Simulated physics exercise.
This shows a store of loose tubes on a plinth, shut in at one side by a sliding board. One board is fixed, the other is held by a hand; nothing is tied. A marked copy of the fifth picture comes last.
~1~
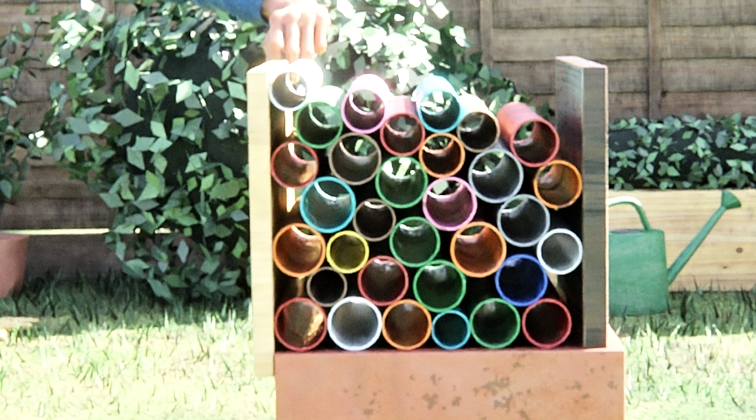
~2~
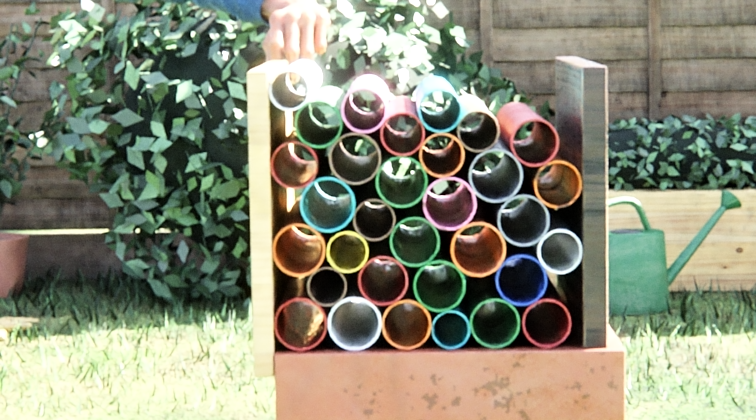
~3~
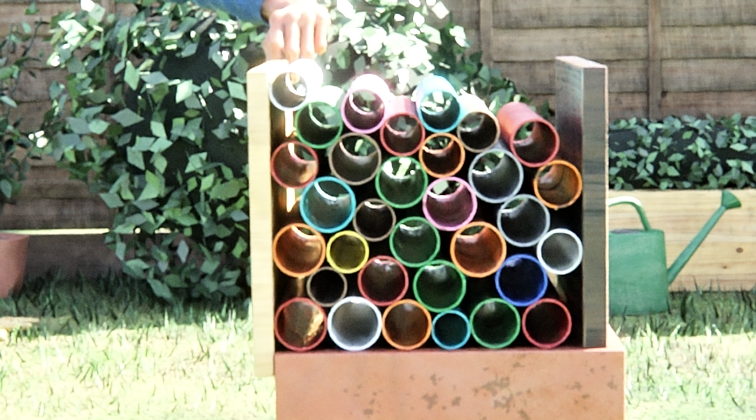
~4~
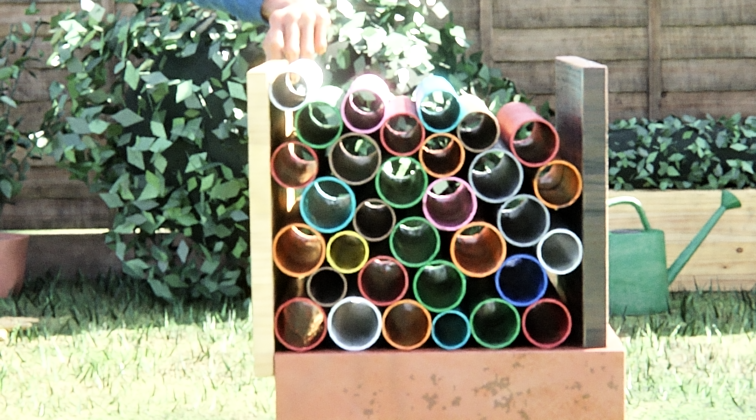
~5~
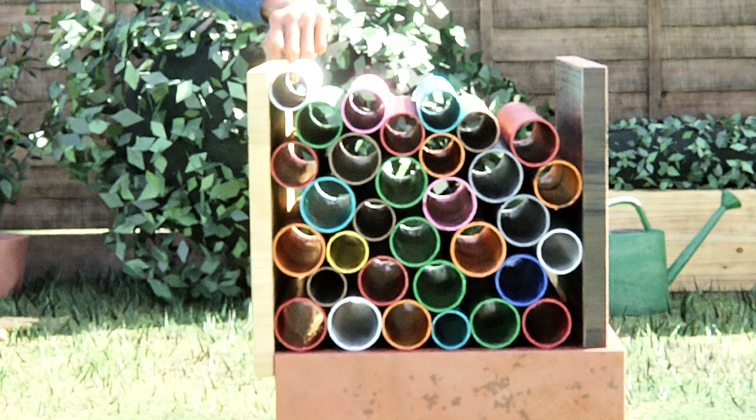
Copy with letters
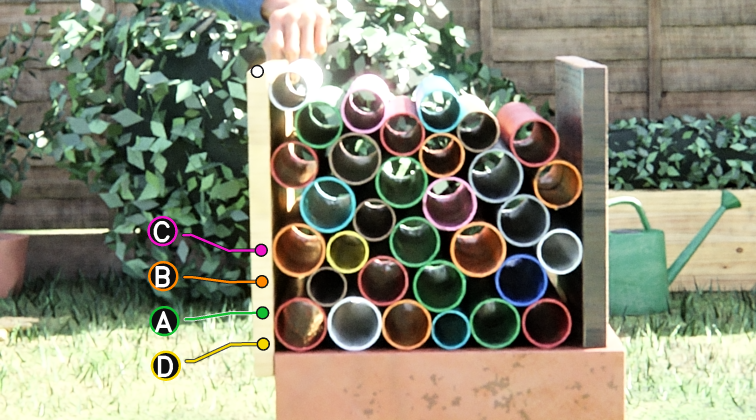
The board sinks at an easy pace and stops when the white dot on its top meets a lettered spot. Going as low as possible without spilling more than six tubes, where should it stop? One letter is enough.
Mark B is as low as it can go.
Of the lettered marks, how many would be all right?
Two of them.
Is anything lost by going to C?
Yes.
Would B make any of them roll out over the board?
Yes.
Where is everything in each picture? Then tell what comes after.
In the first frame, a red tube (535, 143); a pink tube (364, 110); side board (274, 203).
In the second frame, side board (274, 203); a red tube (301, 324).
In the third frame, a red tube (547, 323); an orange tube (299, 250).
In the fourth frame, a brown tube (374, 220); a red tube (294, 165).
In the fifth frame, a red tube (535, 143); a pink tube (364, 110); side board (274, 203).
On the copy, A at (262, 313); B at (262, 281); C at (261, 251); D at (263, 344); the white dot at (257, 72).
On B. First, top of the board (270, 162).
Then, top of the board (272, 262).
Finally, top of the board (273, 280), three out over the board.
By contrast, A more than six out over the board; C three out over the board; D more than six out over the board.
